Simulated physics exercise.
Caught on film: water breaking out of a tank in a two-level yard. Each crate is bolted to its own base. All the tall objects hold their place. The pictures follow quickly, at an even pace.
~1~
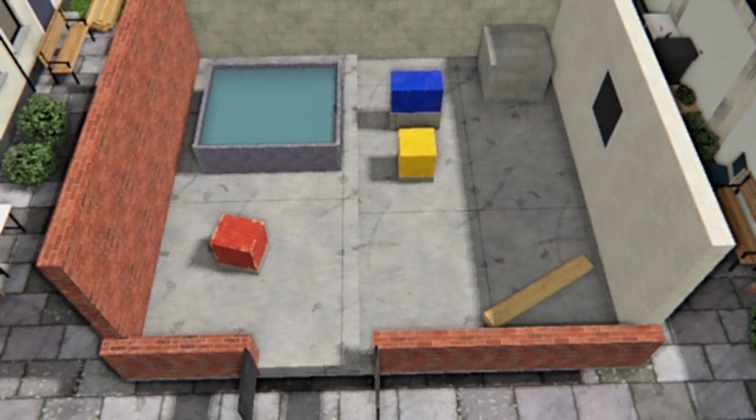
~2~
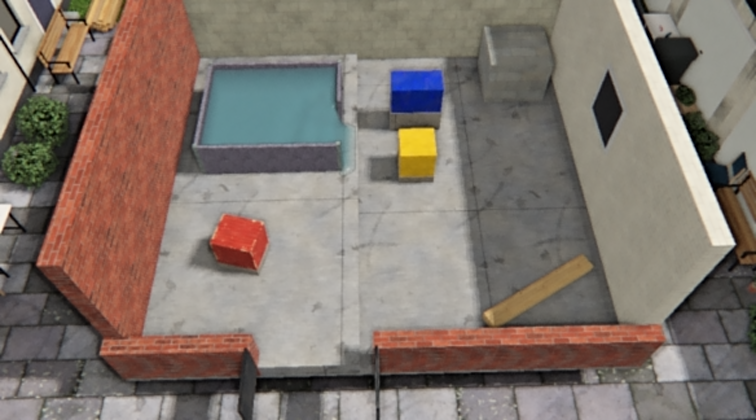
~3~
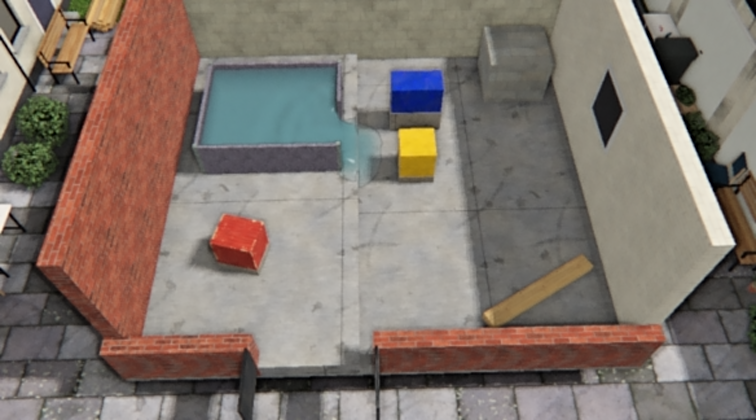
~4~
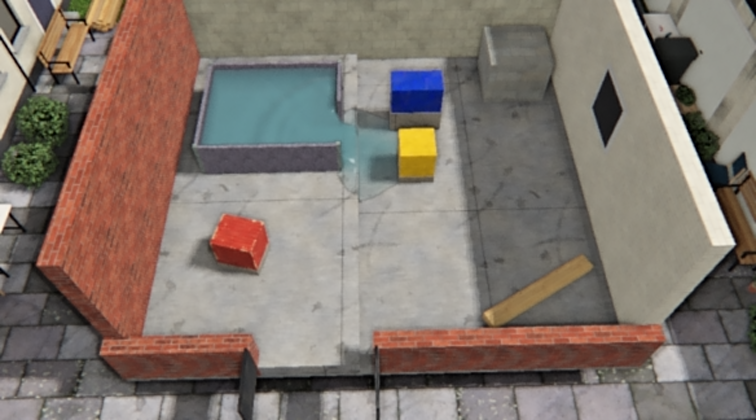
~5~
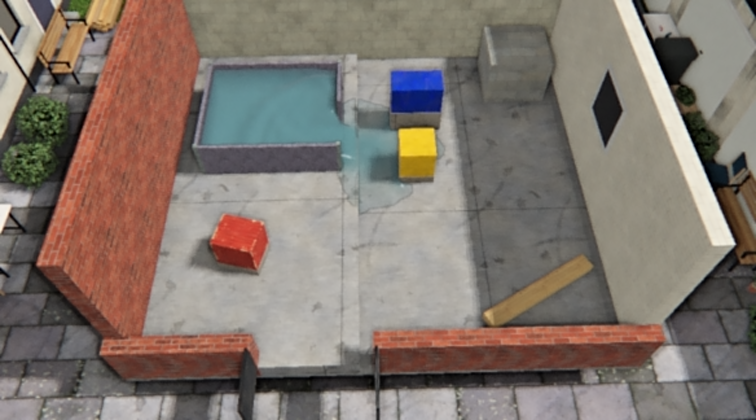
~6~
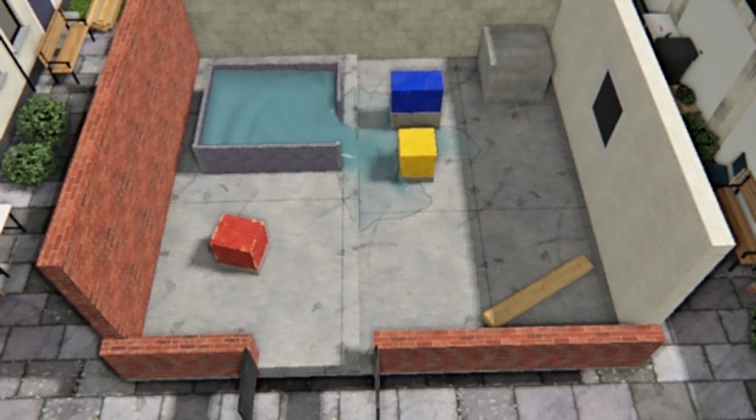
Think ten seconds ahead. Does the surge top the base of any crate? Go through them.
In the end: The blue crate keeps dry; the red crate keeps dry; the yellow crate is soaked.
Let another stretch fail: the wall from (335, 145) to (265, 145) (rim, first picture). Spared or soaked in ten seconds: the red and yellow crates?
My reading: Red crate ends up wet, yellow crate remains dry.
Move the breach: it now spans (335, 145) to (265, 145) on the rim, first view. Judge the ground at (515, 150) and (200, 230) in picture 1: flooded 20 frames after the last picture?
In turn: Not flooded, covered.
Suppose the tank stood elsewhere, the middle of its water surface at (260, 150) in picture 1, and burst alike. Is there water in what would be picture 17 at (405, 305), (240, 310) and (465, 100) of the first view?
As listed: Wet, free of water, free of water.
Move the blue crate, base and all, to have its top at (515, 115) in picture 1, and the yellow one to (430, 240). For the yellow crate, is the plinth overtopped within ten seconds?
Then: The yellow one remains dry.
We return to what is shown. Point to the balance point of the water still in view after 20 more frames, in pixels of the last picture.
At about (370, 162).
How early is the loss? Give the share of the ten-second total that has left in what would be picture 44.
Roughly 50 per cent.
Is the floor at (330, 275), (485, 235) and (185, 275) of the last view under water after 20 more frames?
In that order: Free of water, awash, free of water.
A moment on, water covers 20 % of the floor; the blue crate water round its plinth, the red crate not reached, the yellow crate water round its plinth.
Next, water covers 40 % of the floor; the blue crate water round its plinth, the red crate not reached, the yellow crate water round its plinth.
Then, water covers 50 % of the floor; the blue crate water round its plinth, the red crate not reached, the yellow crate water round its plinth.
Later, water covers 60 % of the floor; the blue crate water round its plinth, the red crate not reached, the yellow crate water round its plinth.
In the end, water covers 60 % of the floor; the blue crate stayed above the water, the red crate stayed above the water, the yellow crate was topped.
